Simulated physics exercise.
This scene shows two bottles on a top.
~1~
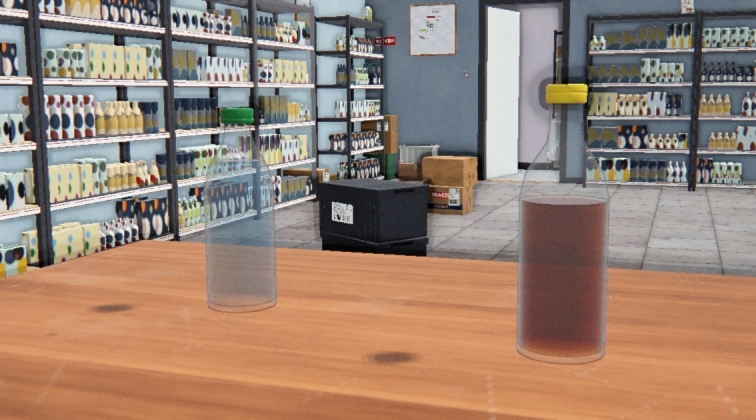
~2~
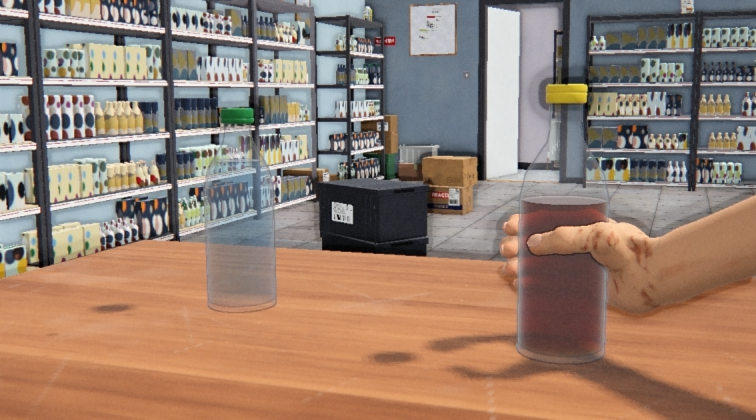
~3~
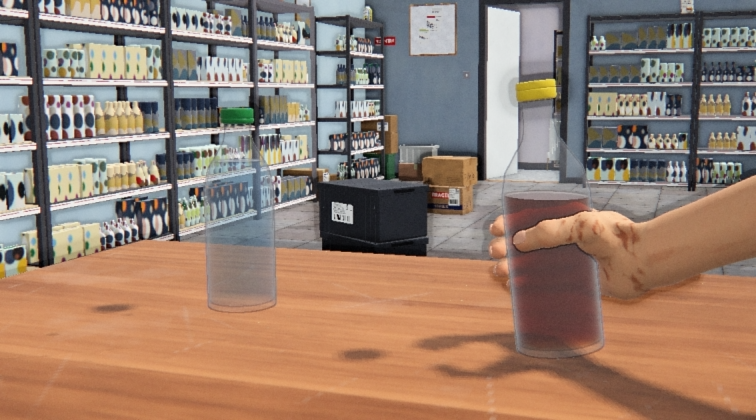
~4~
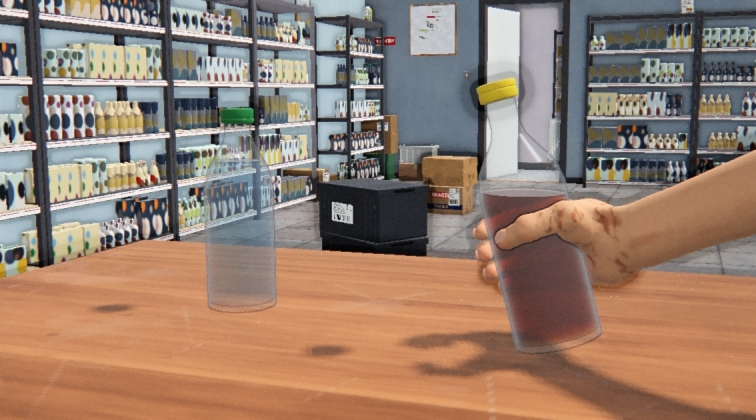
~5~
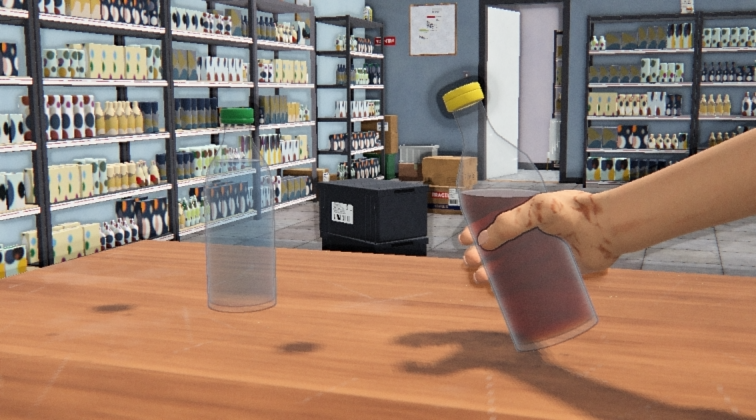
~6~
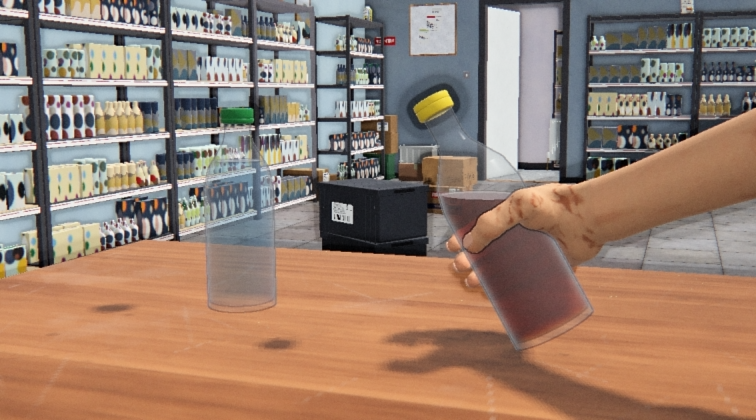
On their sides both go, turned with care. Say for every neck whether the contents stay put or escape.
In the end left bottle: The result will be no loss. Right bottle: The result will be no loss.
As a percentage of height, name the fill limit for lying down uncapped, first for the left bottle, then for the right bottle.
First one 24 %, second one 24 %.
Shortly, the right bottle is nearly down; right bottle, no leak.
Then, the right bottle lies flat; right bottle, no leak.
At the finish, both lie flat; right bottle, no leak; left bottle, no leak.
